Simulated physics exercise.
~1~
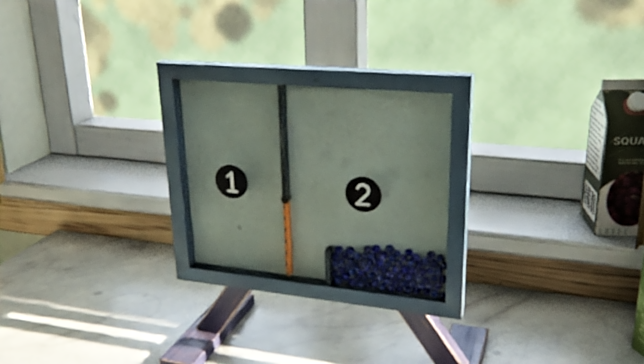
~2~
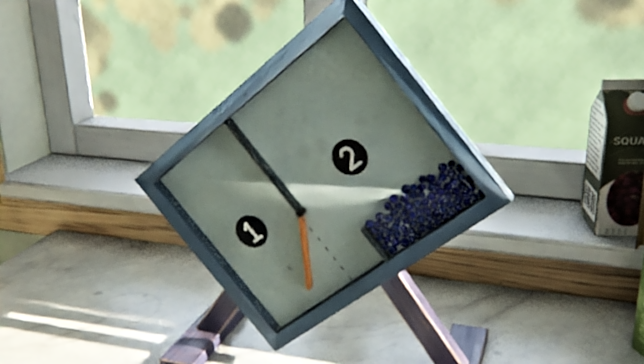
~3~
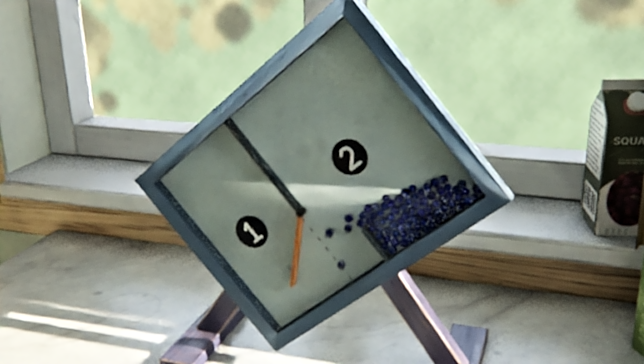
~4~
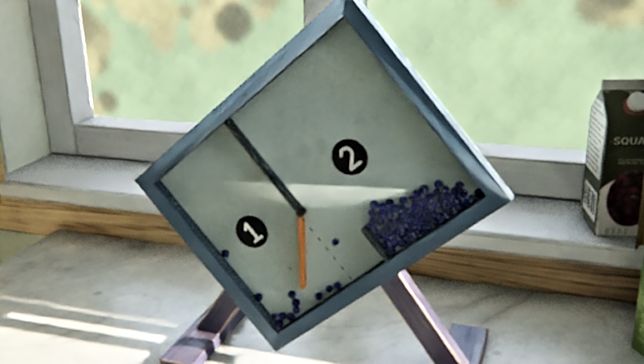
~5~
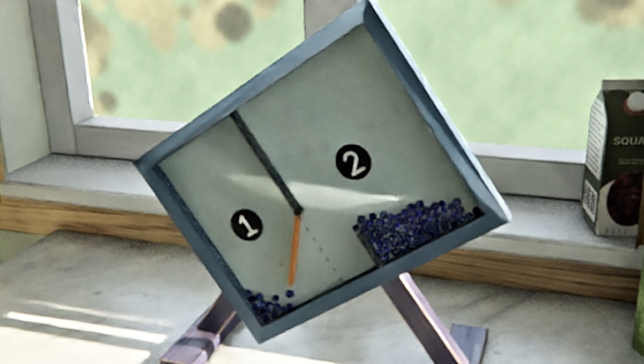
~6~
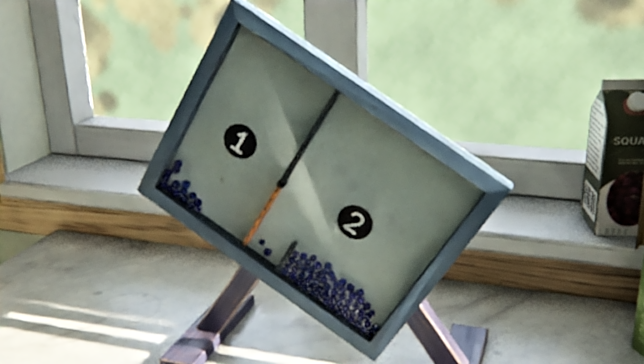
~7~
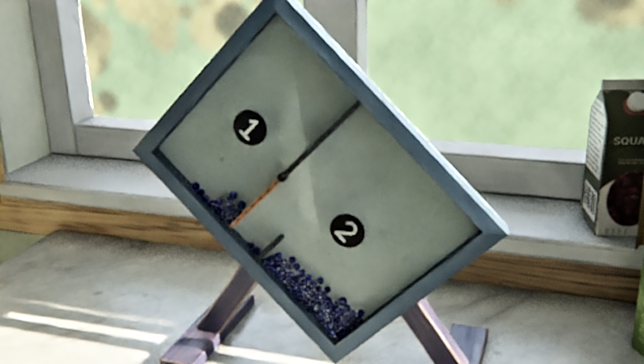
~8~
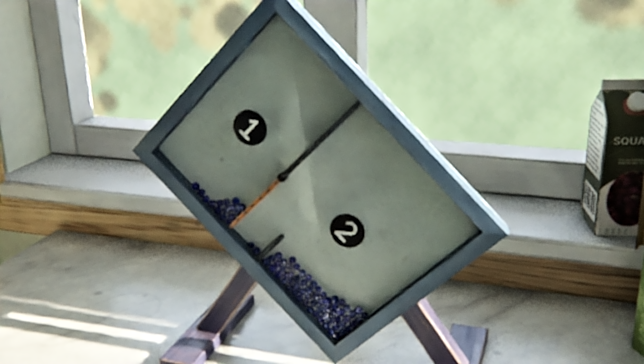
On a sunlit counter by a window, beside a carton, an upright blue-framed box holds a pile of dark blue beads in a low bin on side two. The box tips anticlockwise, heaping the beads toward its right corner while the orange flap hangs open. A few beads spill past the flap and gather along the bottom on side one. The box then swings back clockwise, well past level, and the flap shuts. It stops steeply tilted, with a small cluster resting on side one and most beads piled on side two.
